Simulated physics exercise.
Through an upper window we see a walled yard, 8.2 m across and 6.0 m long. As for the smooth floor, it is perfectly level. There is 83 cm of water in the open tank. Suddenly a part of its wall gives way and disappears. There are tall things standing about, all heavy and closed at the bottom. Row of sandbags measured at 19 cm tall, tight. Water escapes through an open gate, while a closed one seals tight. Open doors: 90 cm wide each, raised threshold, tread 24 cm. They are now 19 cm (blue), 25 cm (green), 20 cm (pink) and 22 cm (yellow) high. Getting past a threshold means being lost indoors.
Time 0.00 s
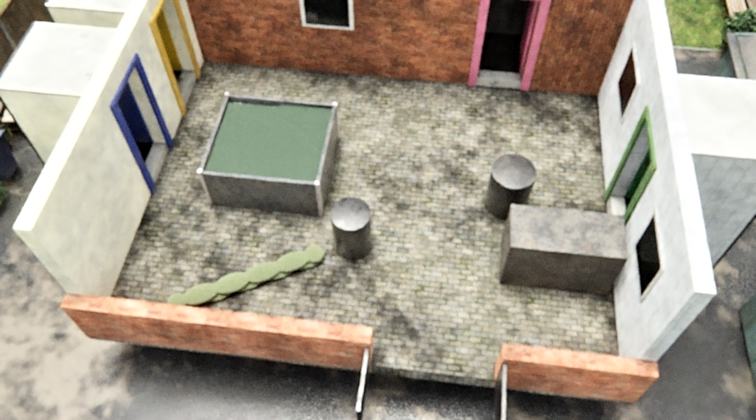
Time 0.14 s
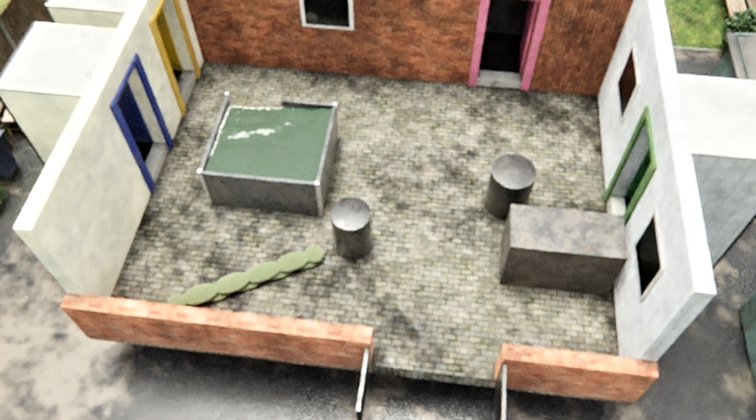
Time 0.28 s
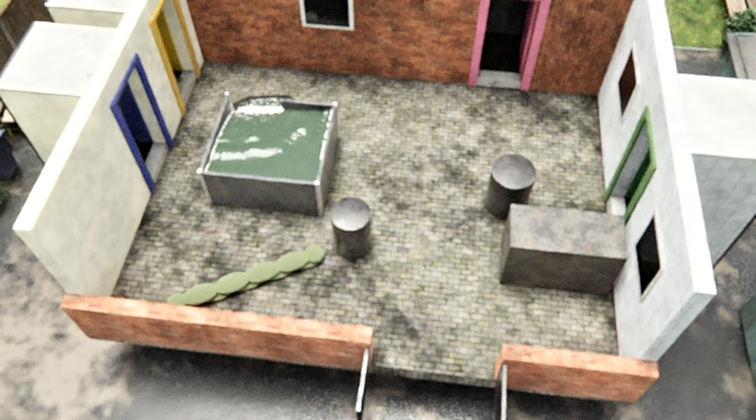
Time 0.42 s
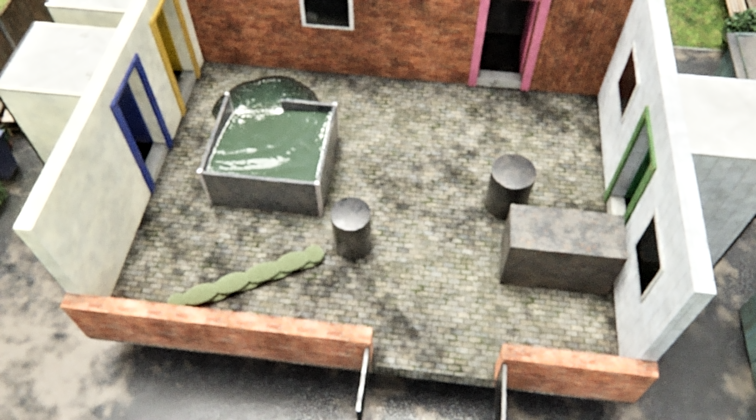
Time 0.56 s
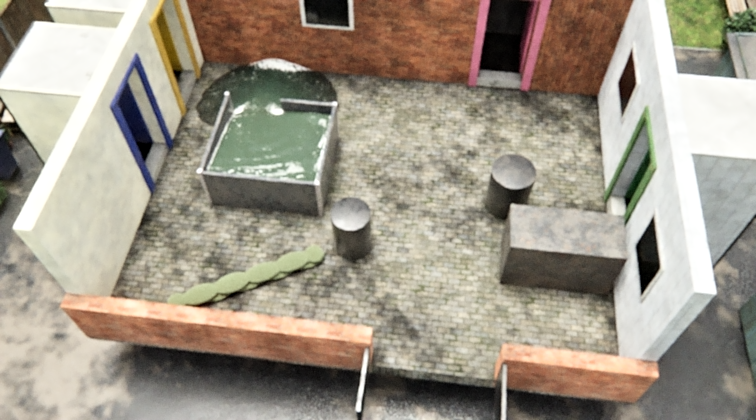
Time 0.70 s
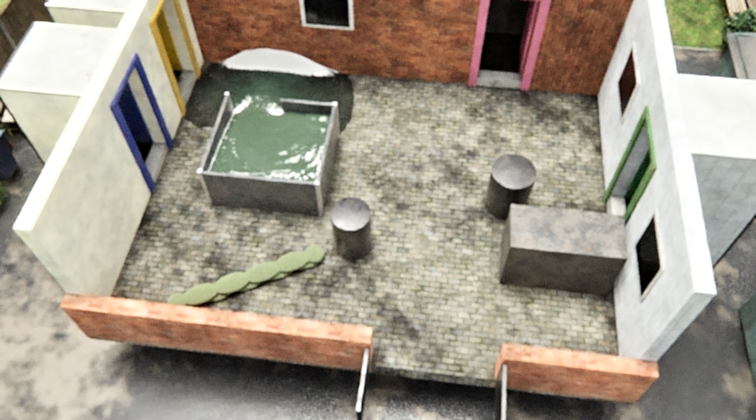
The clip shows a walled yard from above, with a square tank of green water standing still until its far side opens; water then pours out behind it and spreads over the paving to the brick wall.
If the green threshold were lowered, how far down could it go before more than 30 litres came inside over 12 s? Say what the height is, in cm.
Down to about 7 cm.
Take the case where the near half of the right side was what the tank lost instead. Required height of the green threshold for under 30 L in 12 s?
Close to 18 cm at the least.
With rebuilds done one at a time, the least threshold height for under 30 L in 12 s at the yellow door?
For yellow, a step near 27 cm.
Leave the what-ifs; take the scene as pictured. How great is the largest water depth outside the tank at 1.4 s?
Roughly 67 cm.
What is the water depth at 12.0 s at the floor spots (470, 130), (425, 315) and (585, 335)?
In that order: 7, 2 and 2 cm.
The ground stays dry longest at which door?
I'd say the green door.
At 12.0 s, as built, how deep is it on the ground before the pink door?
About 10.0 centimetres deep.
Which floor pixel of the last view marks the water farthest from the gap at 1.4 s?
In the last picture, around (434, 83).
After 1.4 s water covers 15 % of the floor, deepest (67 cm) near (212, 63); it has not reached the green door.
After 3.0 s water covers 50 % of the floor, deepest (32 cm) near (212, 63); it has not reached the green door.
After 12.0 s water covers 95 % of the floor, deepest (11 cm) near (460, 91); 8 cm at the green door, 0 litres in over its 25 cm threshold.
At the green door as built, the water arrived by 4.0 s and peaked near 11 cm at 7.6 s.
With a threshold of 6 cm, 46 litres would have come in within the 12 s; with 8 cm, 17 litres. So under 30 litres takes about 7 cm.
